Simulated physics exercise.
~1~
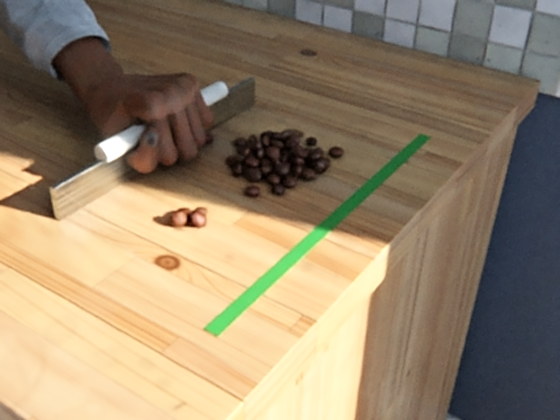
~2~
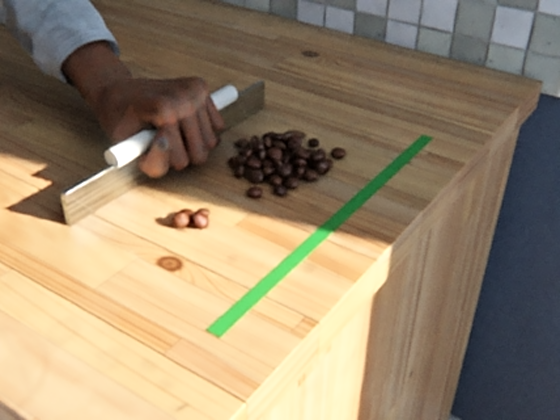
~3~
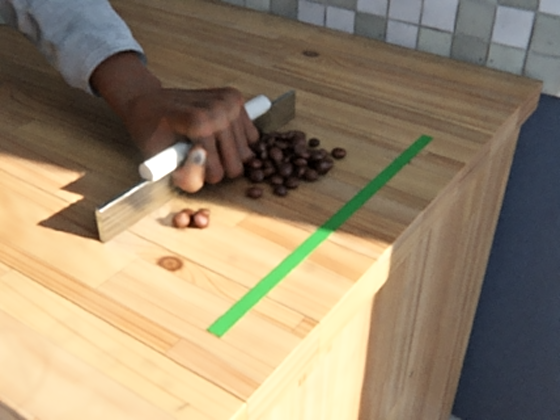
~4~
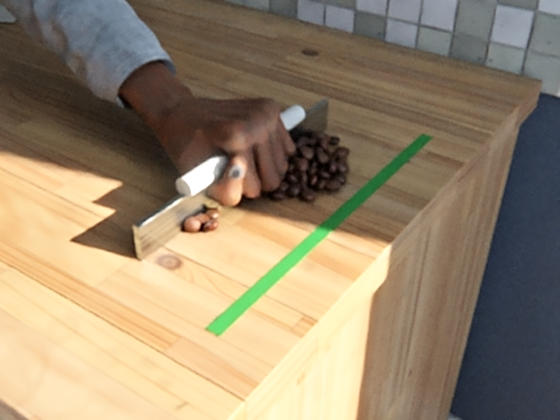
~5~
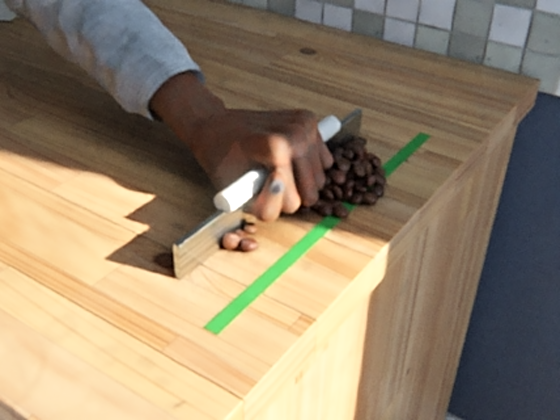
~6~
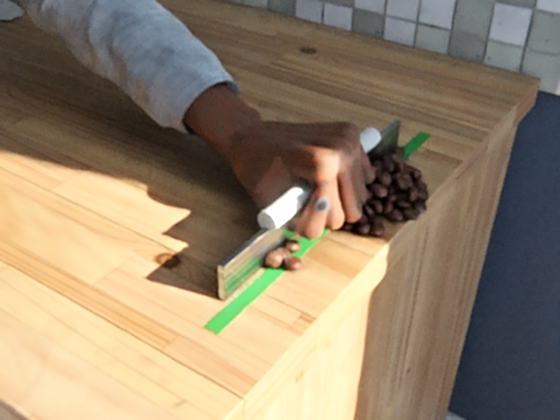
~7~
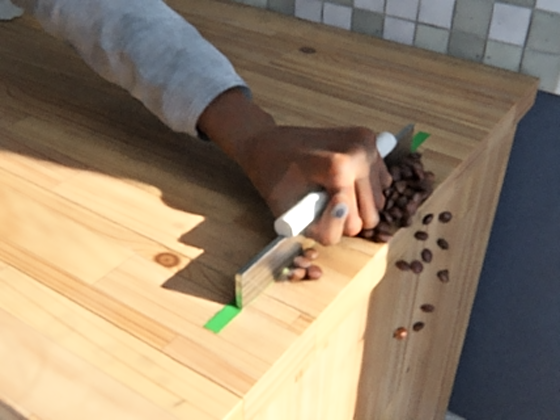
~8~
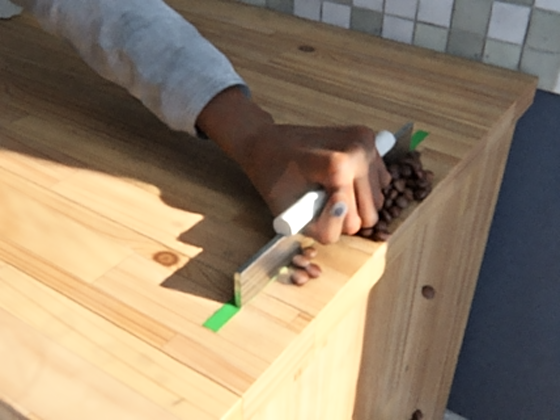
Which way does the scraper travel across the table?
The scraper travels to the right, toward the strip of green tape.
